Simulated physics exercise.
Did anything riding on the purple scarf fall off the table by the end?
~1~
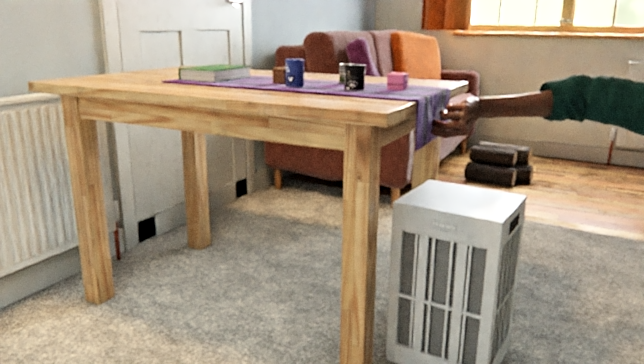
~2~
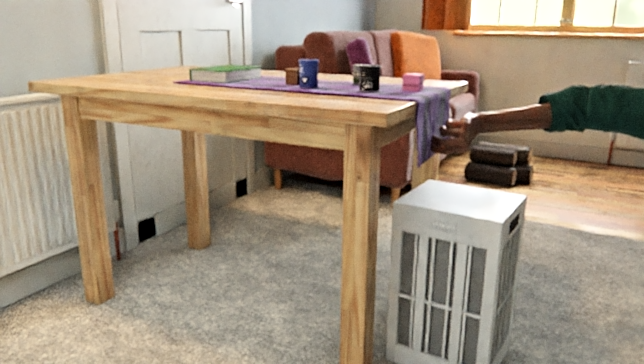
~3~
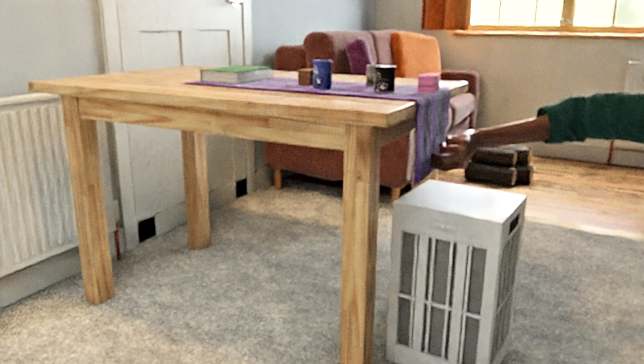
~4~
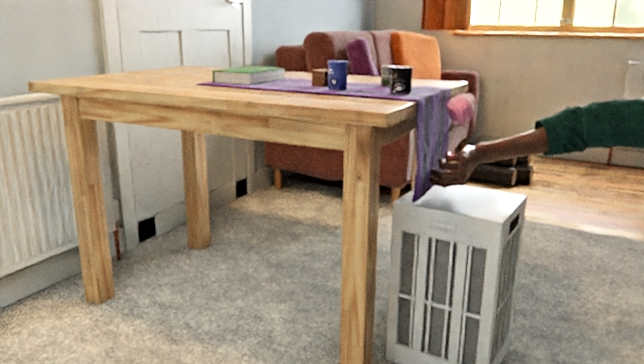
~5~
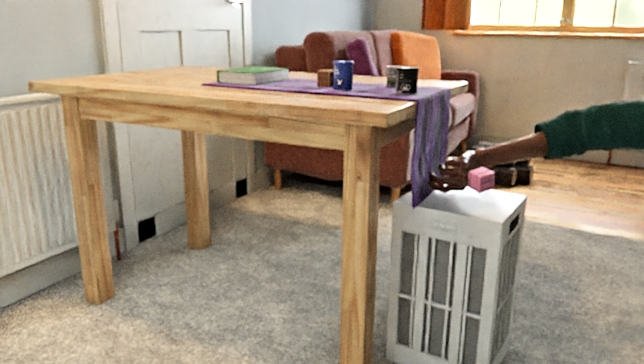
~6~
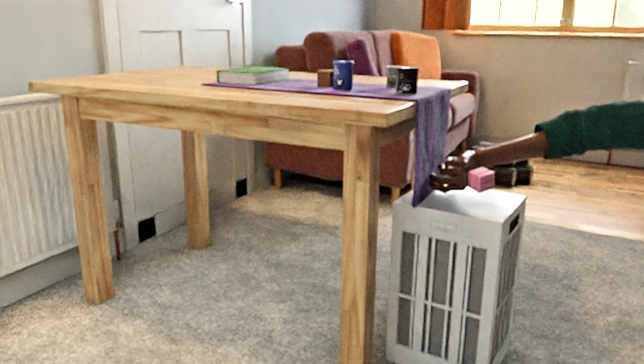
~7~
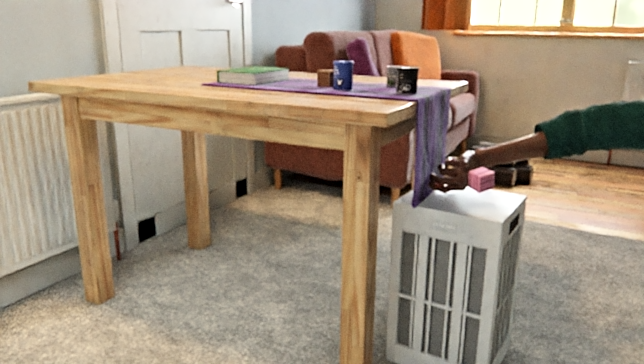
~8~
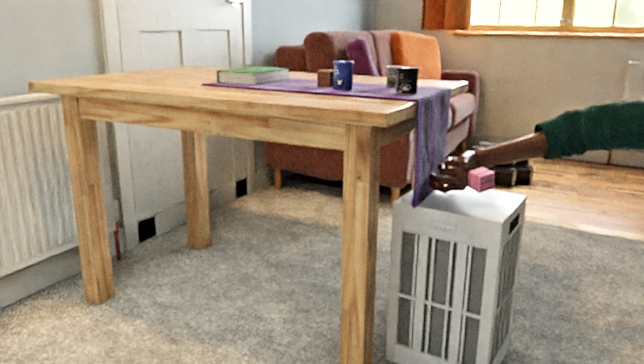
Yes, one thing fell. The pink cube went over the edge and ended up on the white crate, while the others stayed on the table.
